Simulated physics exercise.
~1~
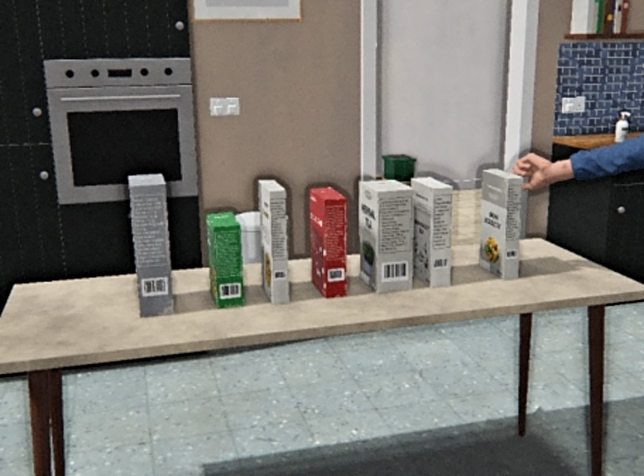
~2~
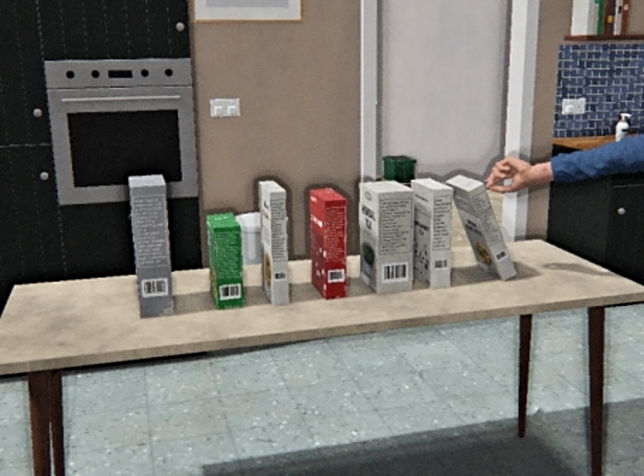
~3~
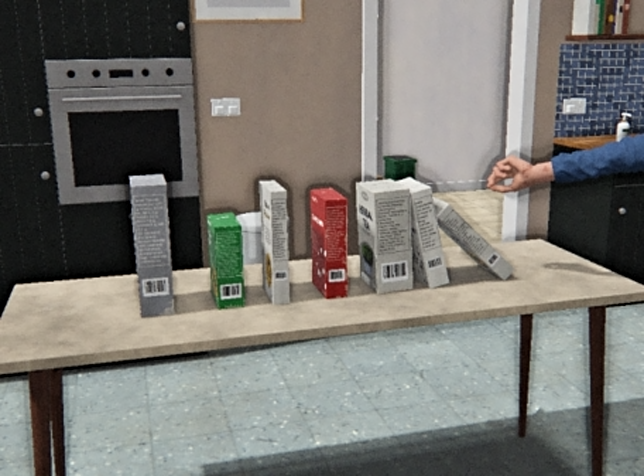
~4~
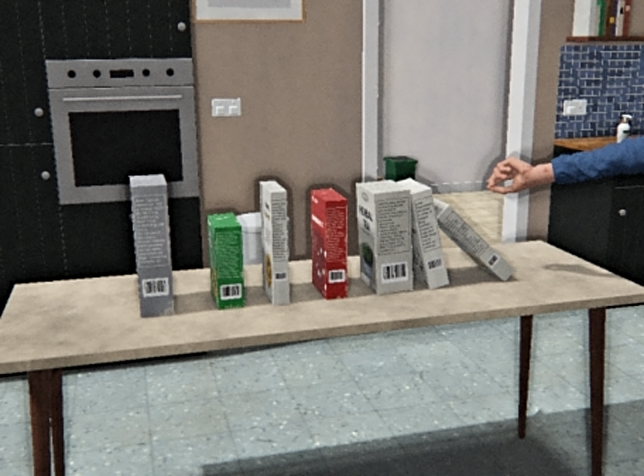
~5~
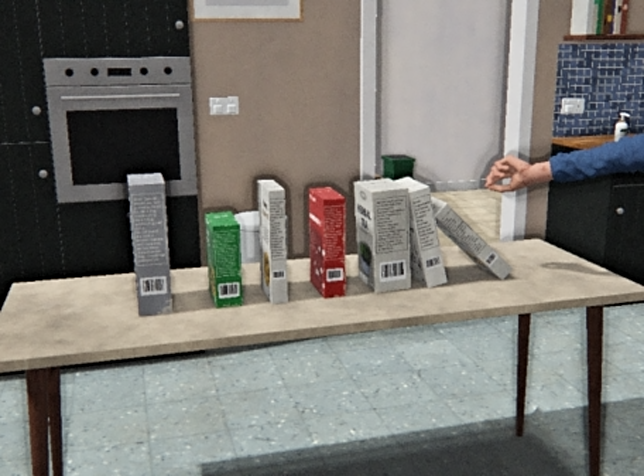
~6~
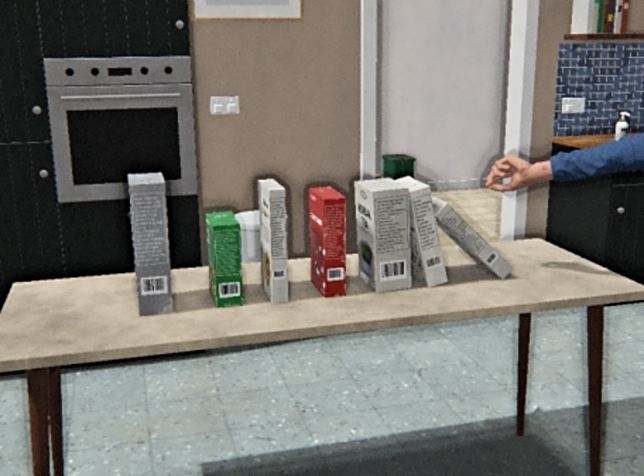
The clip opens on a kitchen table where seven boxes of different sizes stand on end in a row, one green, one red and the rest pale, with a hand at the top of the rightmost box. The hand pushes that box to the left, and it tips against its neighbour. The end box then sinks into a steep slant, while the neighbour tilts left against the larger pale box beside it. The hand stays held out, going no further. The toppling stops there, with the end box propped aslant, its neighbour leaning slightly, and the red, green and other boxes still upright.
